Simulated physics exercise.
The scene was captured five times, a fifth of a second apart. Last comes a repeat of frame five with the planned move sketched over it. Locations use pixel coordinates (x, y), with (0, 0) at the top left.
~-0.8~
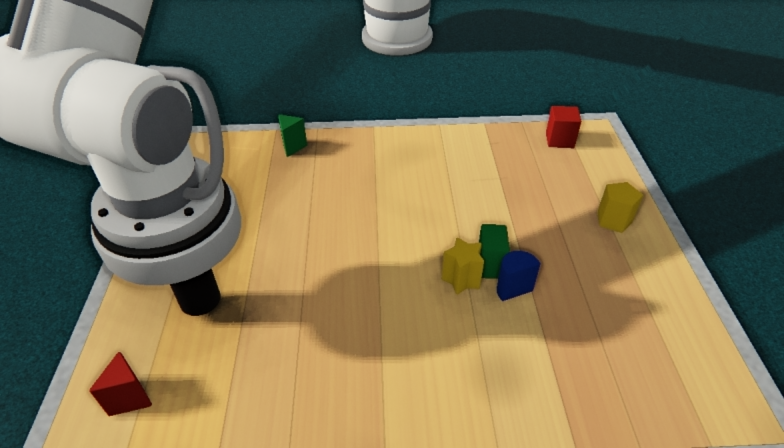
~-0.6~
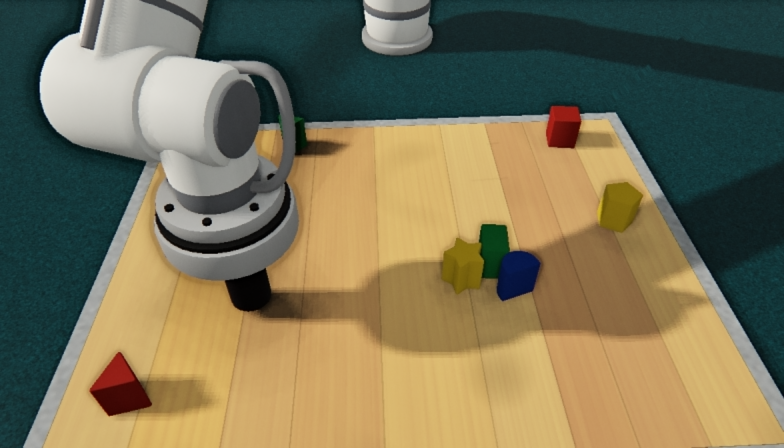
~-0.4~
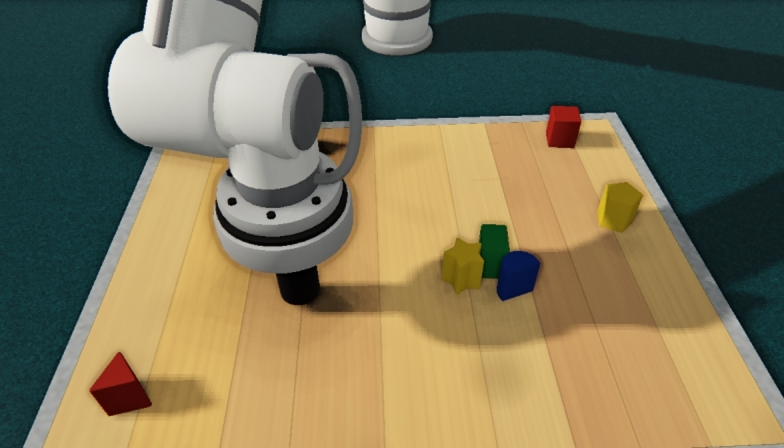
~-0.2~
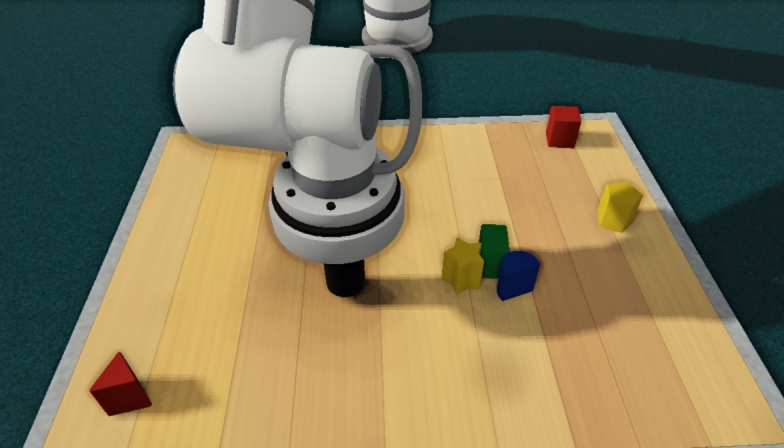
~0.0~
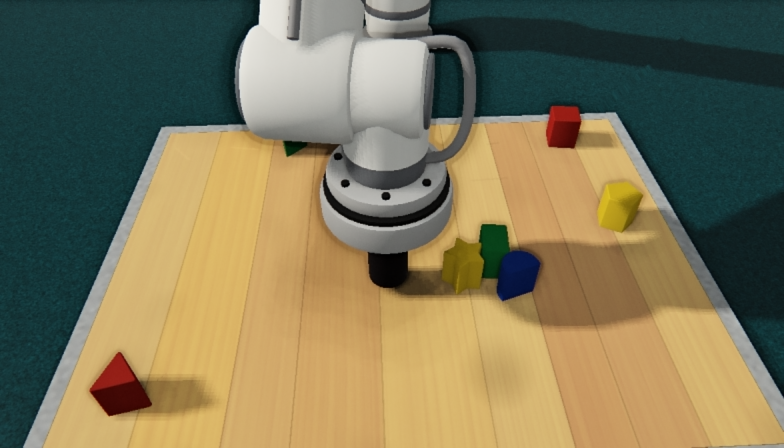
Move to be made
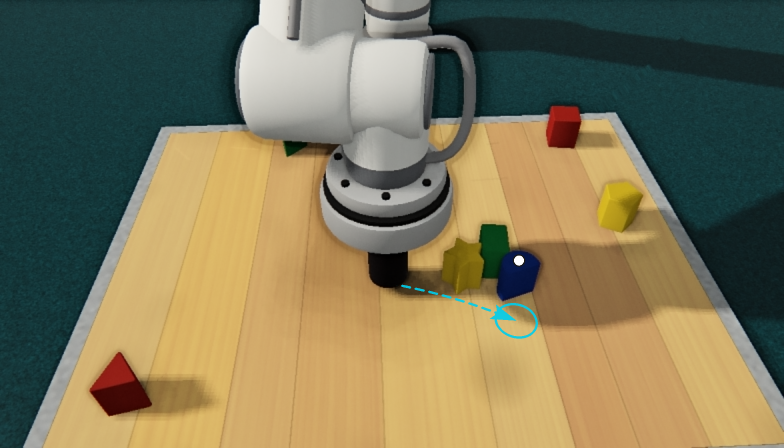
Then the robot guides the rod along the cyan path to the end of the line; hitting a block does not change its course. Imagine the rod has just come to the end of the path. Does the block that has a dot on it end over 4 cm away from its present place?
No, that is not what happens.
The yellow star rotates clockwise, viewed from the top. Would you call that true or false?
False
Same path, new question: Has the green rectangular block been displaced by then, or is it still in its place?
The green rectangular block changes place.
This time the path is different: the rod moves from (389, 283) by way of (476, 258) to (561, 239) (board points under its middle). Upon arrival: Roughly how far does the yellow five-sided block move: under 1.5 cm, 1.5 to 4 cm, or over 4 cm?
Once the path is done, the yellow five-sided block lies within 1.5 cm of its present place.
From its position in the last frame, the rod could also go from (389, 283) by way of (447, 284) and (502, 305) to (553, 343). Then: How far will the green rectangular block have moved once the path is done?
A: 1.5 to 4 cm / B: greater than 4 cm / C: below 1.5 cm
I'll go with A - 1.5 to 4 cm.
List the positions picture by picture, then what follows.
The first picture shows tip of the rod (200, 300), middles of tops, yellow star (465, 251), green rectangular block (495, 237), blue half-round block (519, 261).
The second picture shows rod (252, 296), nothing pushed.
The third picture shows rod (300, 290), nothing pushed.
The fourth picture shows rod (346, 282), nothing pushed.
The fifth picture shows rod (388, 274), yellow star (465, 251), green rectangular block (495, 237), blue half-round block (519, 261).
The line goes from (389, 283) through (430, 292) and (473, 305) to (516, 320); the dot is on the blue half-round block.
What follows on the original path. One third of the way, rod (431, 283); nothing pushed yet.
Two thirds of the way, rod (476, 296); yellow star (484, 252), turned 40° anticlockwise; green rectangular block (503, 232), turned 15° anticlockwise.
At the end, rod (518, 311); yellow star (485, 253), turned 50° anticlockwise; green rectangular block (503, 232), turned 15° anticlockwise; blue half-round block (526, 261), turned 30° anticlockwise.
